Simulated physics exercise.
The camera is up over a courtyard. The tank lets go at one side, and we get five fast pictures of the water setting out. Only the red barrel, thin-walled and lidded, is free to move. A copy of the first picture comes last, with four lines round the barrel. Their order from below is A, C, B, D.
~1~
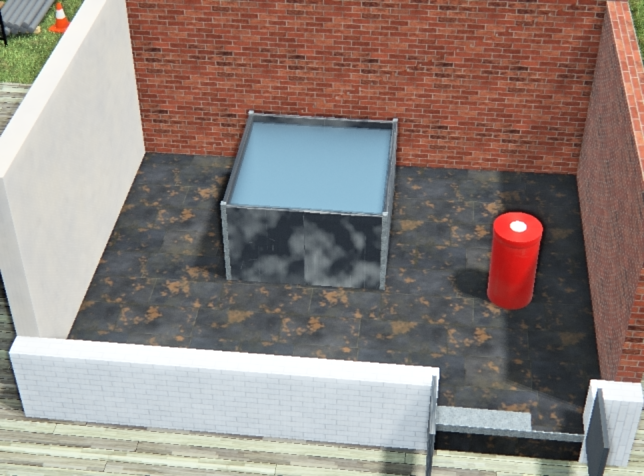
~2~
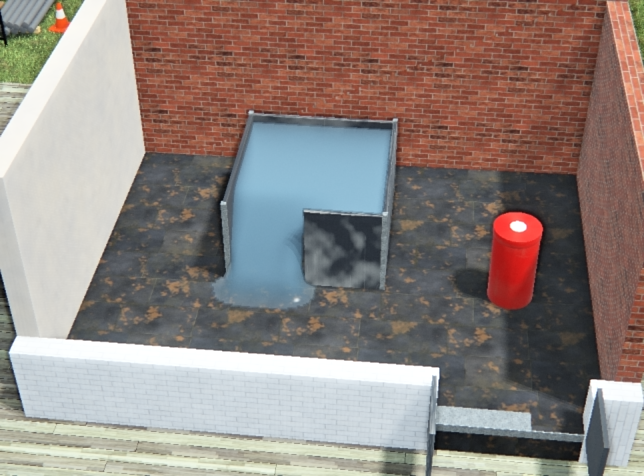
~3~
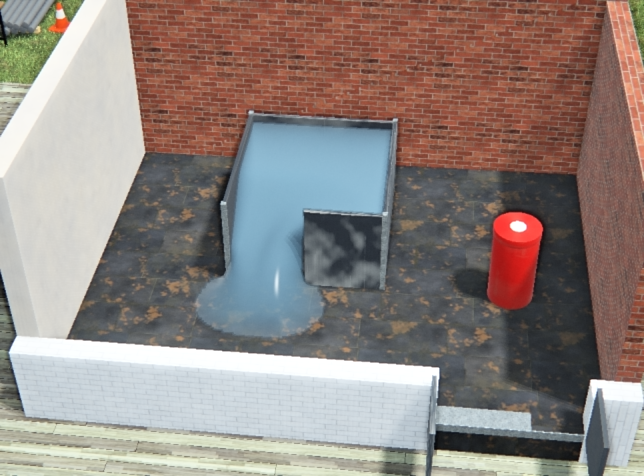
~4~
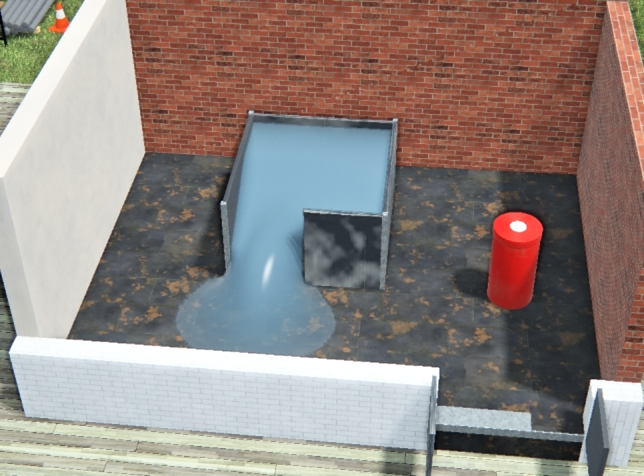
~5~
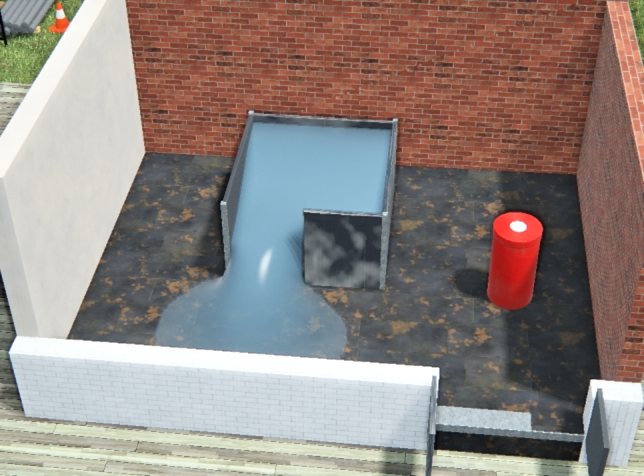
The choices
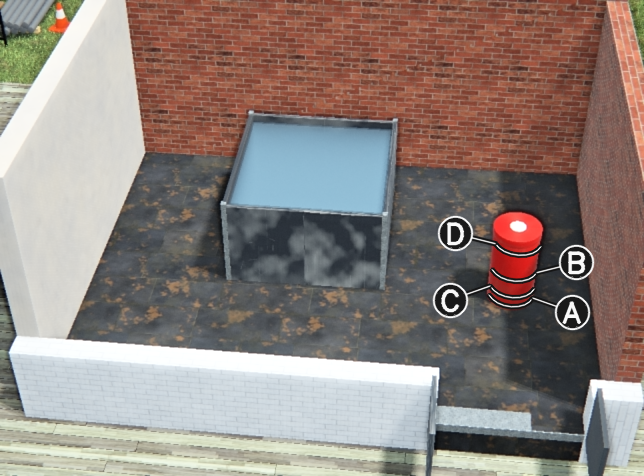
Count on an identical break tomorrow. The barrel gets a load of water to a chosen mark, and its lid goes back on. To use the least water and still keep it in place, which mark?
C will do.
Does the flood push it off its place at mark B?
No, not at all.
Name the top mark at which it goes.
That is mark A.
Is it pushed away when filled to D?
No, not at all.
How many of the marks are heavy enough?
Three of them.
In white, A at (511, 306); B at (514, 281); C at (512, 297); D at (518, 255); from the bottom up A, C, B, D.
If A is chosen, it is pushed about twice its own width away.
If B is chosen, it does not move.
If C is chosen, it does not move.
If D is chosen, it does not move.
